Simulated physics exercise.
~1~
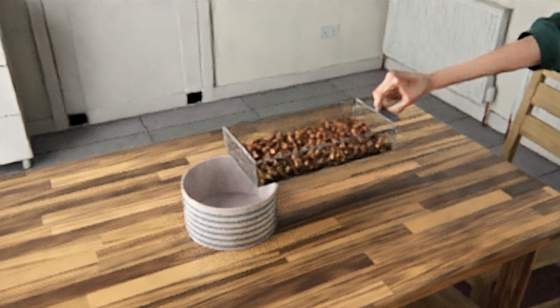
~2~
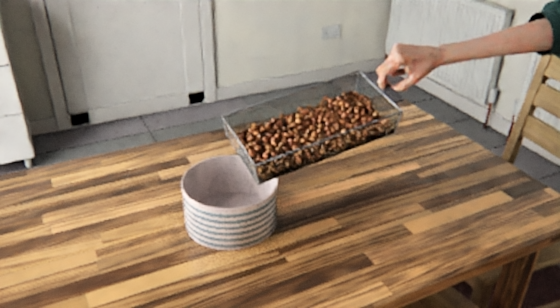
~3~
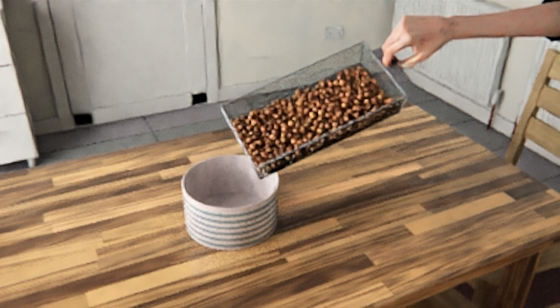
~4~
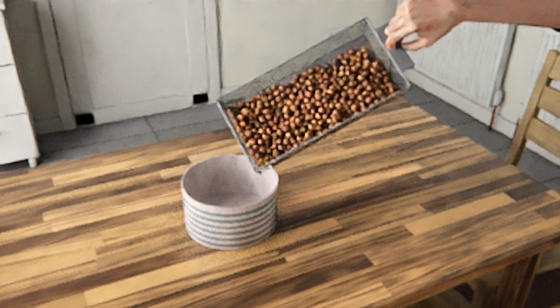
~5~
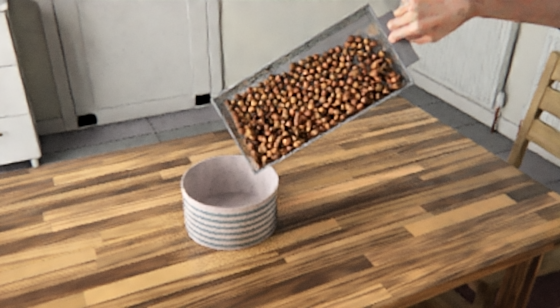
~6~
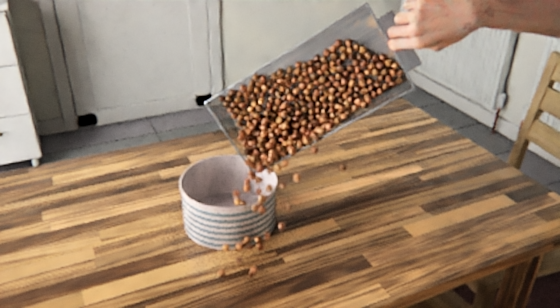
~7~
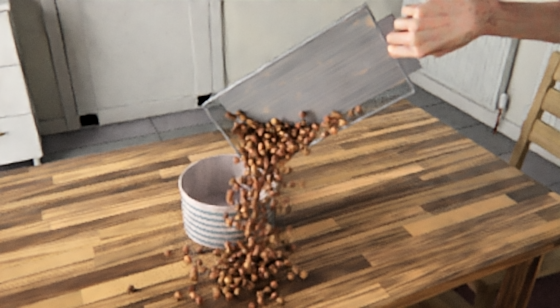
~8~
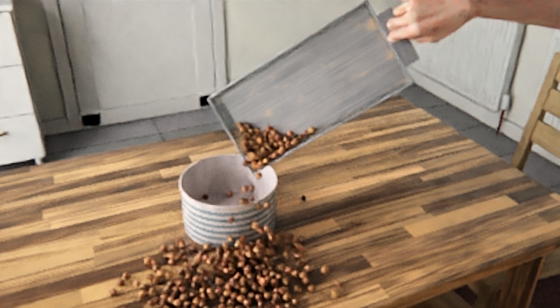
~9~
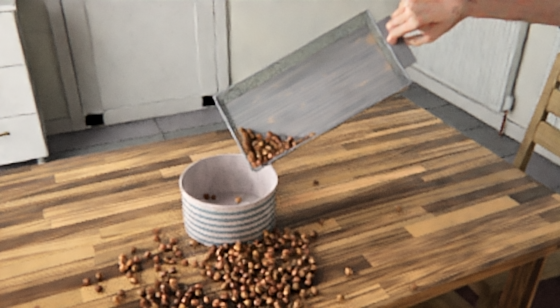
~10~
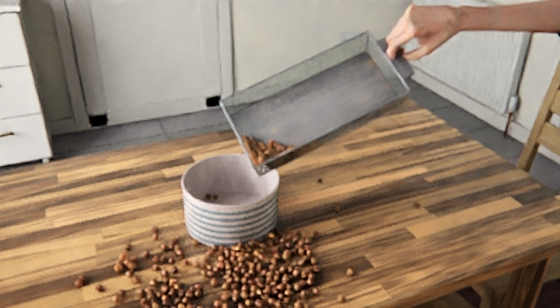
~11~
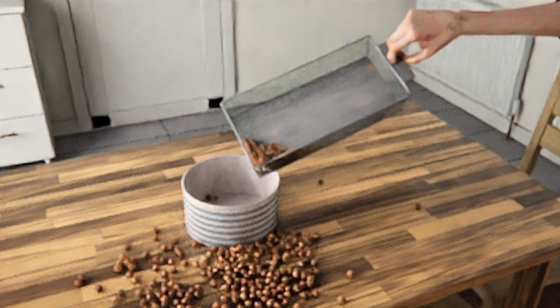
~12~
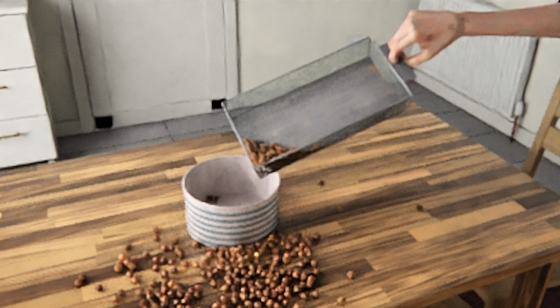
On a wooden table, a hand tipping hazelnuts from a tray towards a ribbed pot, most spilling outside, some staying in the tray.
